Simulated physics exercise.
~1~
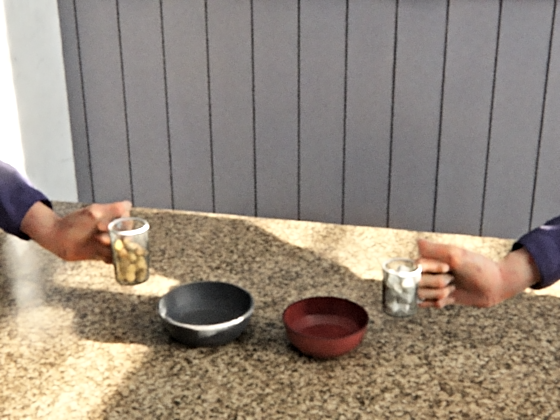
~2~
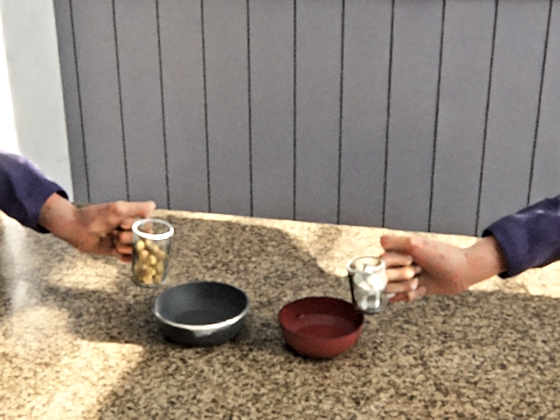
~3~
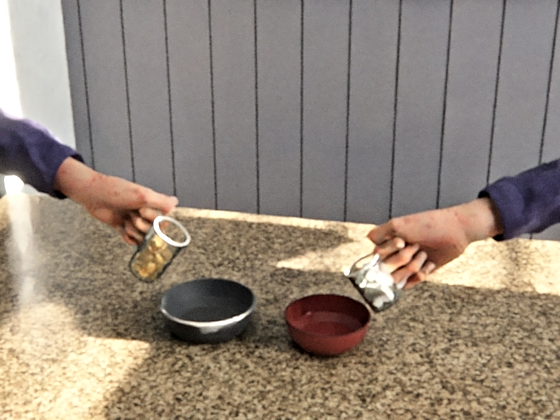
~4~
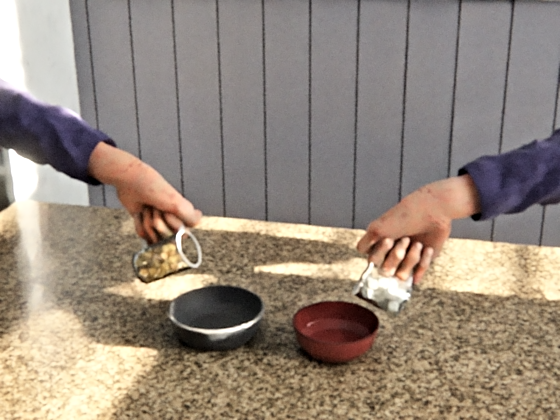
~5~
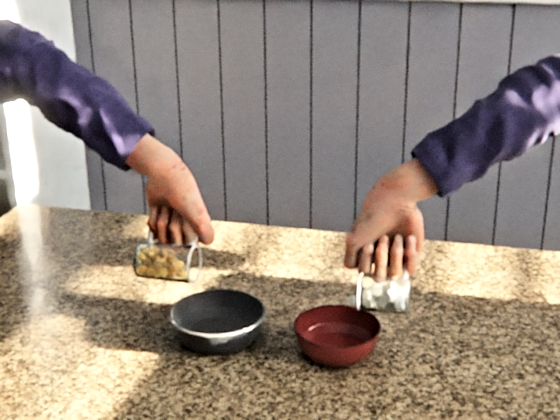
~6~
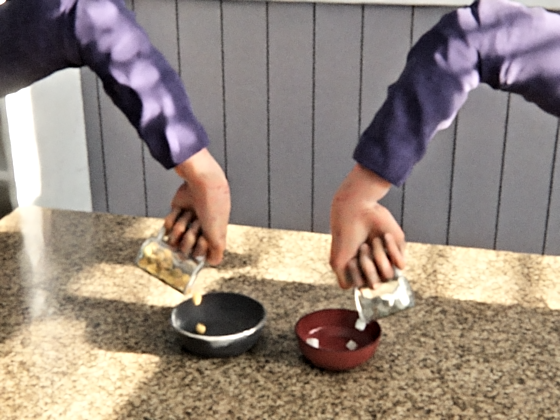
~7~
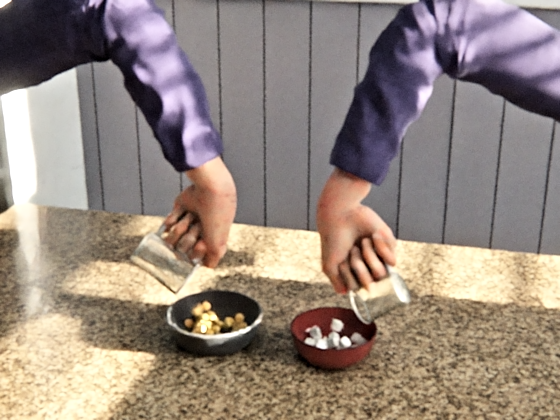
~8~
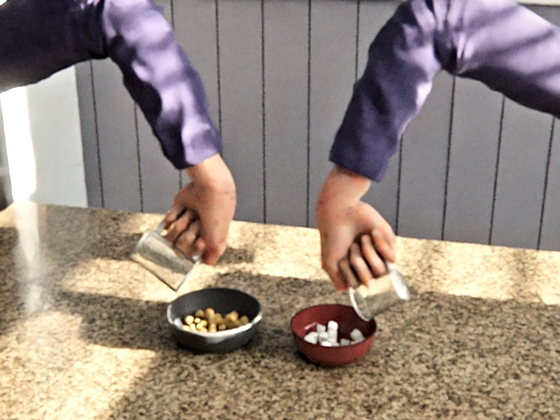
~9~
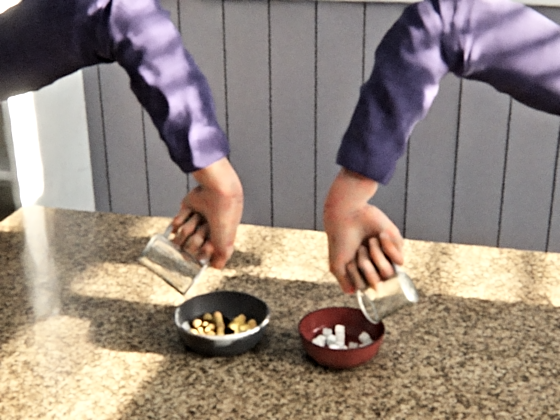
Two hands in purple sleeves bring small clear cups of yellowish and whitish pieces inward, tip them over, and pour the yellowish pieces into a dark bowl on the left and the whitish ones into a red bowl on the right, ending with all the pieces in the bowls.
